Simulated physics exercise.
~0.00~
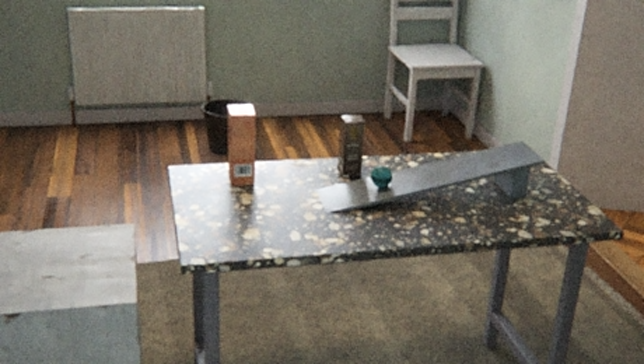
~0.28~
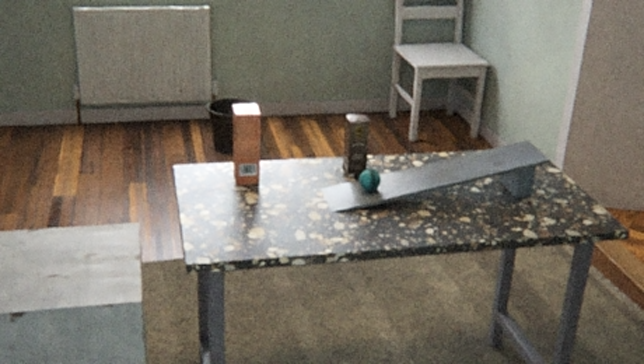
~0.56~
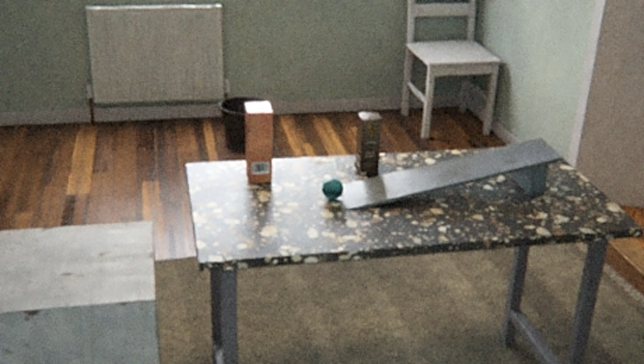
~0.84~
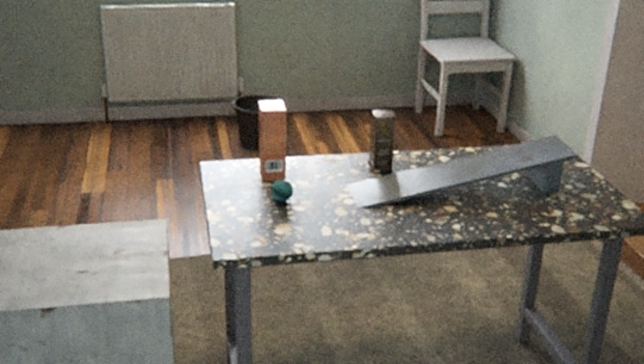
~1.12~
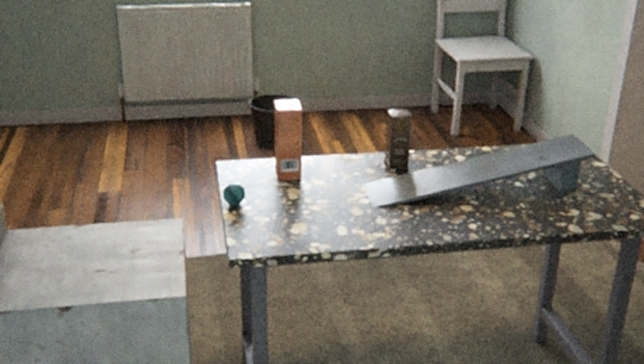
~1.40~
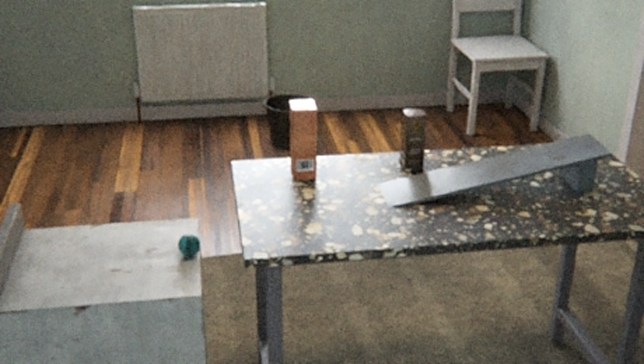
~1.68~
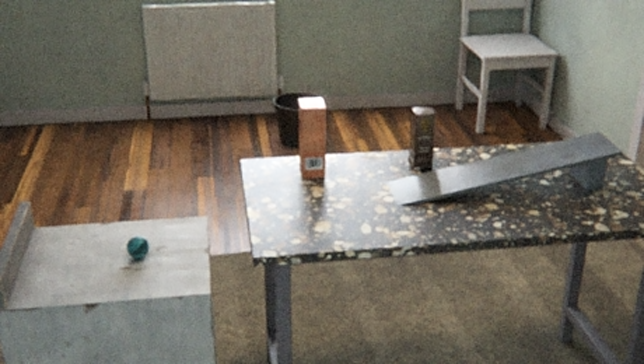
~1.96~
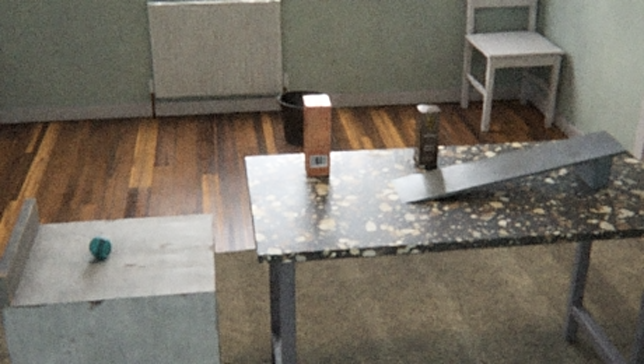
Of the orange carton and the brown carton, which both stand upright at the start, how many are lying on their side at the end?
None of them are. The orange carton and the brown carton both still stand upright on the table at the end.
